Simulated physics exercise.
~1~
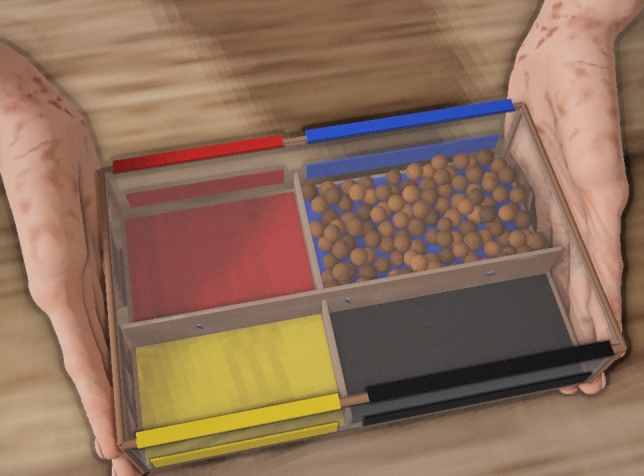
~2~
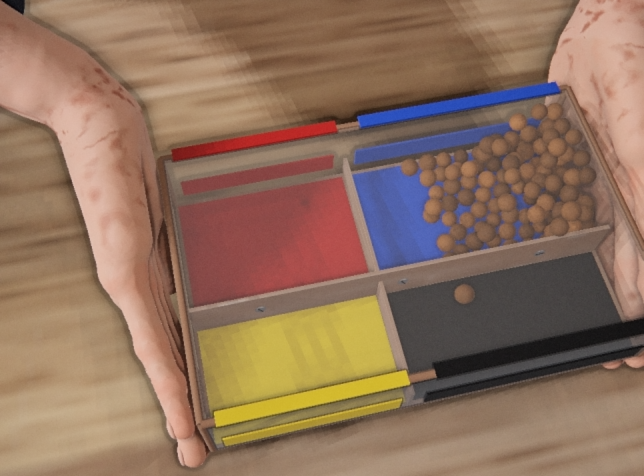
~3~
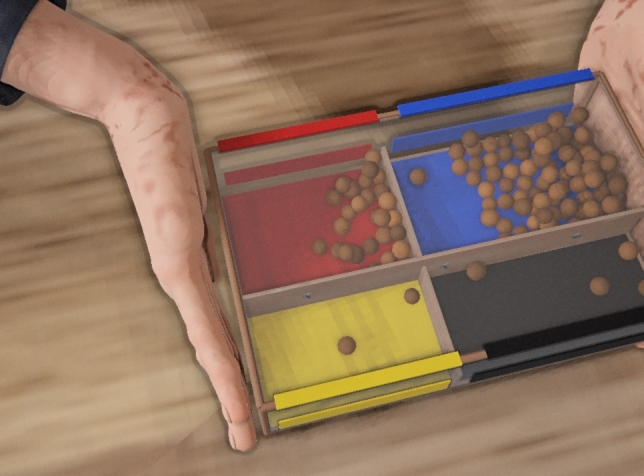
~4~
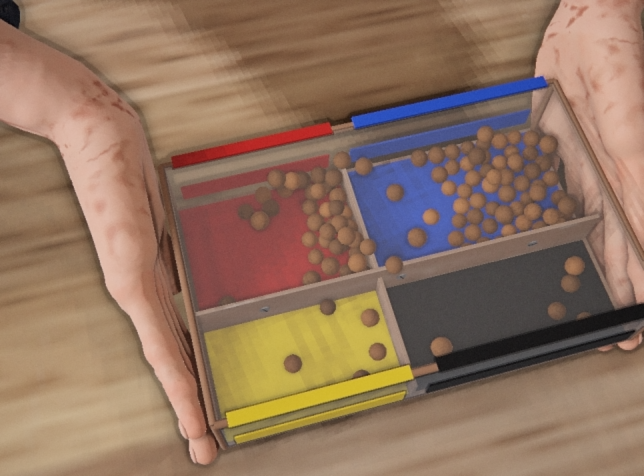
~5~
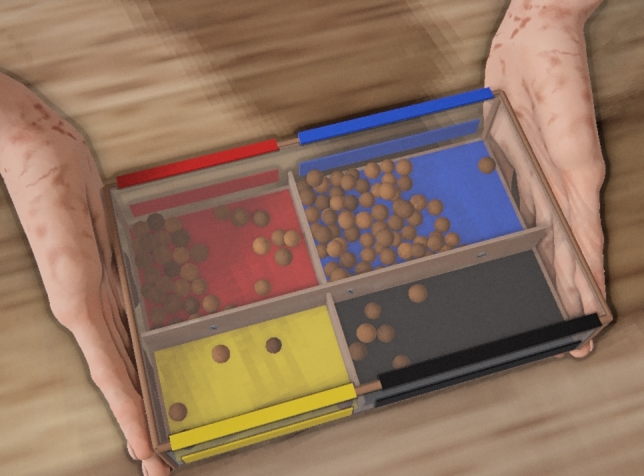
On a blurred wooden surface, seen from above at a slant, two hands hold a clear-lidded box with four compartments, red and blue at the back, yellow and black at the front. Small brown cereal balls fill the blue section at first, while the others are empty. The hands shift the box to the right, and a ball appears in the black section. More balls spread into red, with a few in yellow and black. The box then moves back left, and most balls end in blue, many in red, and only a few in yellow and black.
